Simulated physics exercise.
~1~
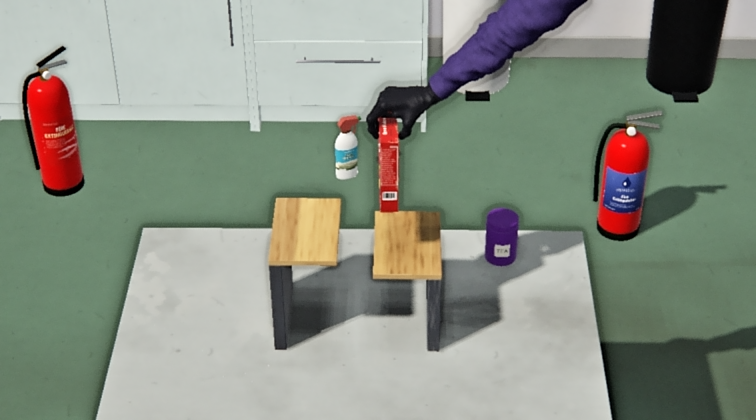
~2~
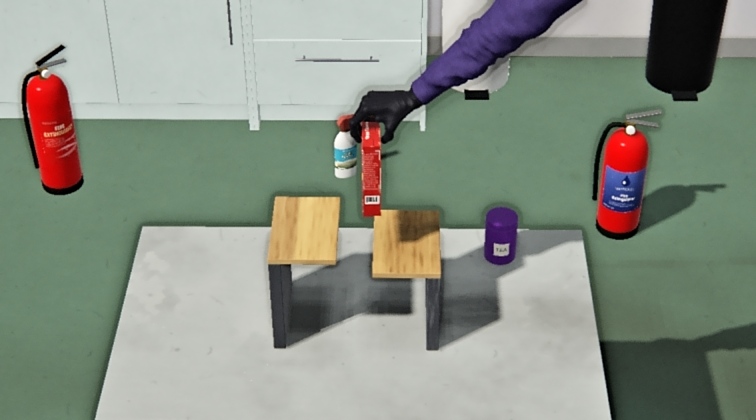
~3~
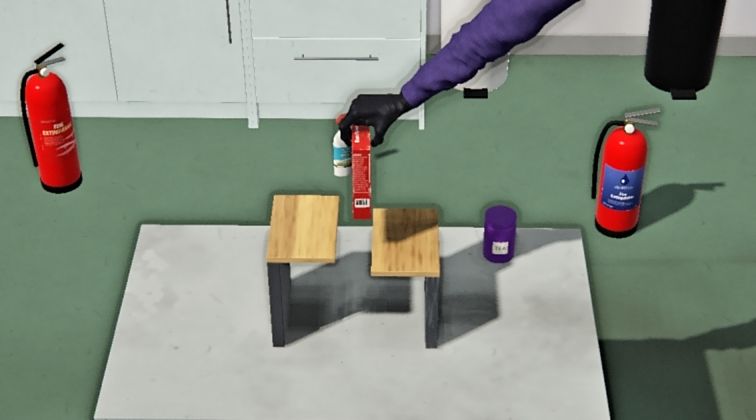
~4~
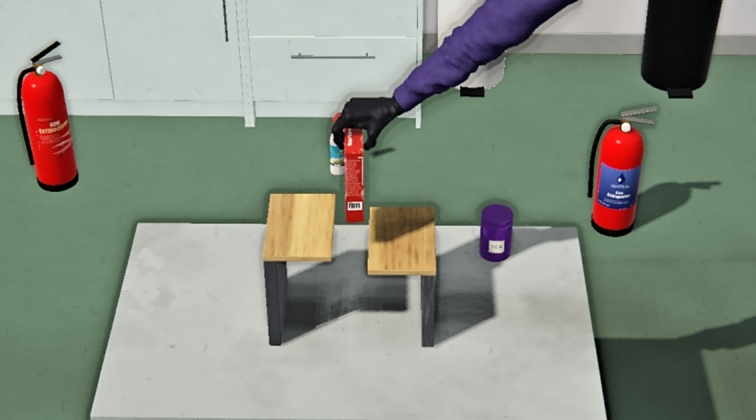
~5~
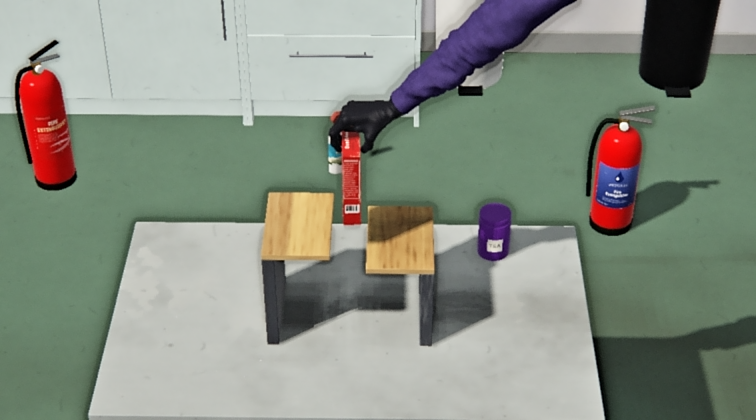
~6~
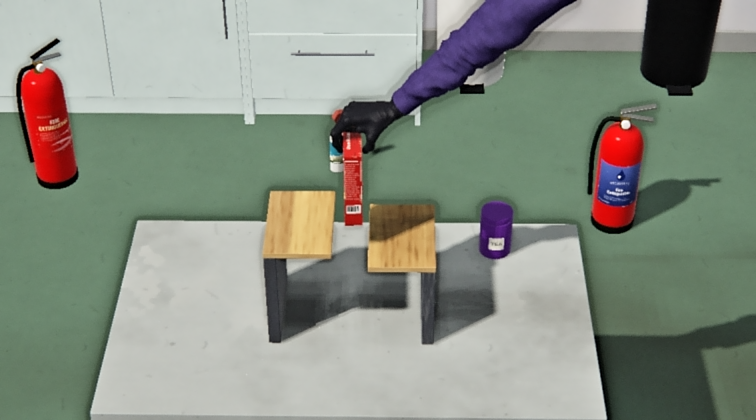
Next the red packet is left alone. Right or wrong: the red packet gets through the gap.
Right.
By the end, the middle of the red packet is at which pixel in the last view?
Near pixel (355, 281).
Then, 0.30 s later than the last frame, red packet moved about its own width near (354, 240).
Then, 0.40 s later than the last frame, red packet moved well along near (354, 278).
When it is over, moved from the start, red packet; purple jar as before. End places, in pixels of the last picture, red packet near (355, 281). The packet drops through.
